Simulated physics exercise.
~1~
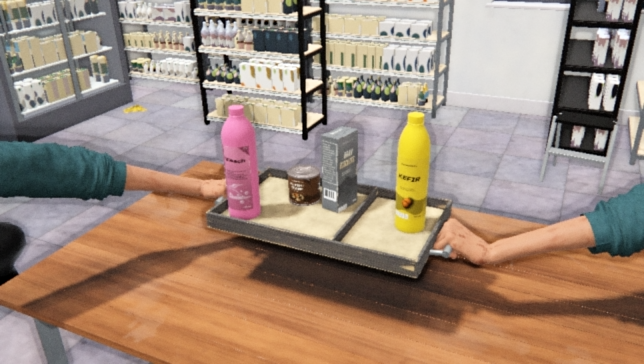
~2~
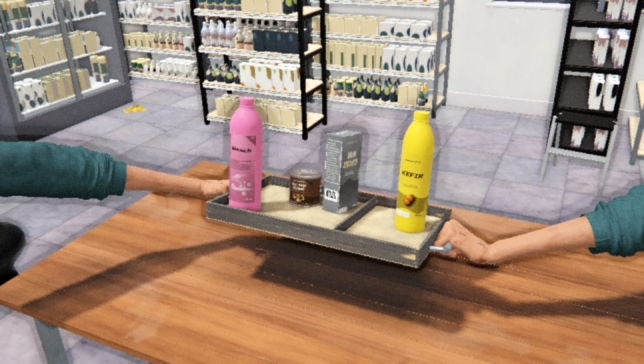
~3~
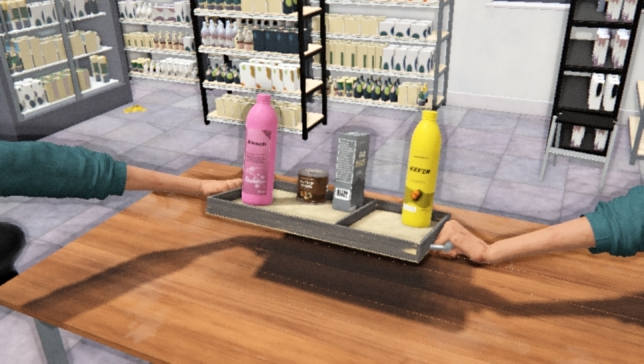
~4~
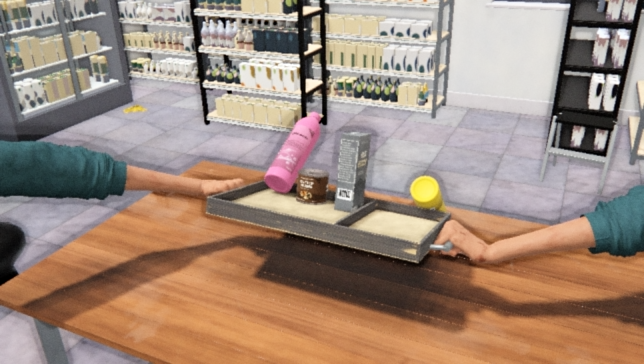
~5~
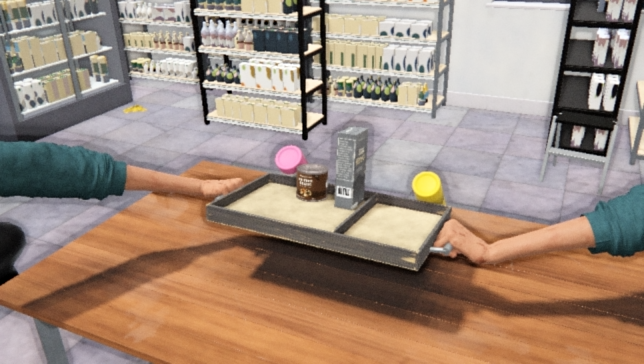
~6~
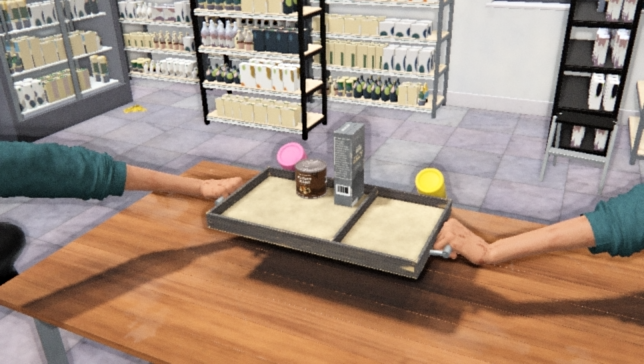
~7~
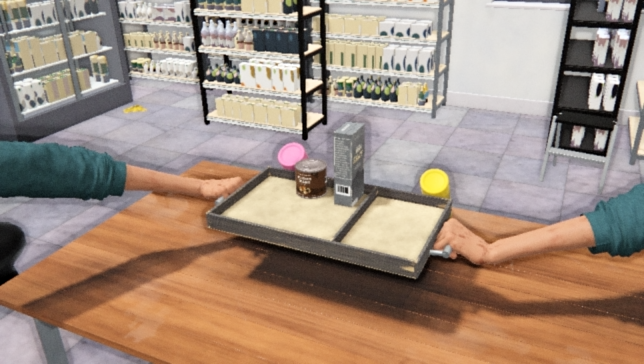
The footage shows two hands tilting a tray away from the viewer above a wooden table, so that a pink bottle and a yellow bottle lean and topple off its far edge. The tray is then levelled, with the brown tin and upright grey packet still on it.
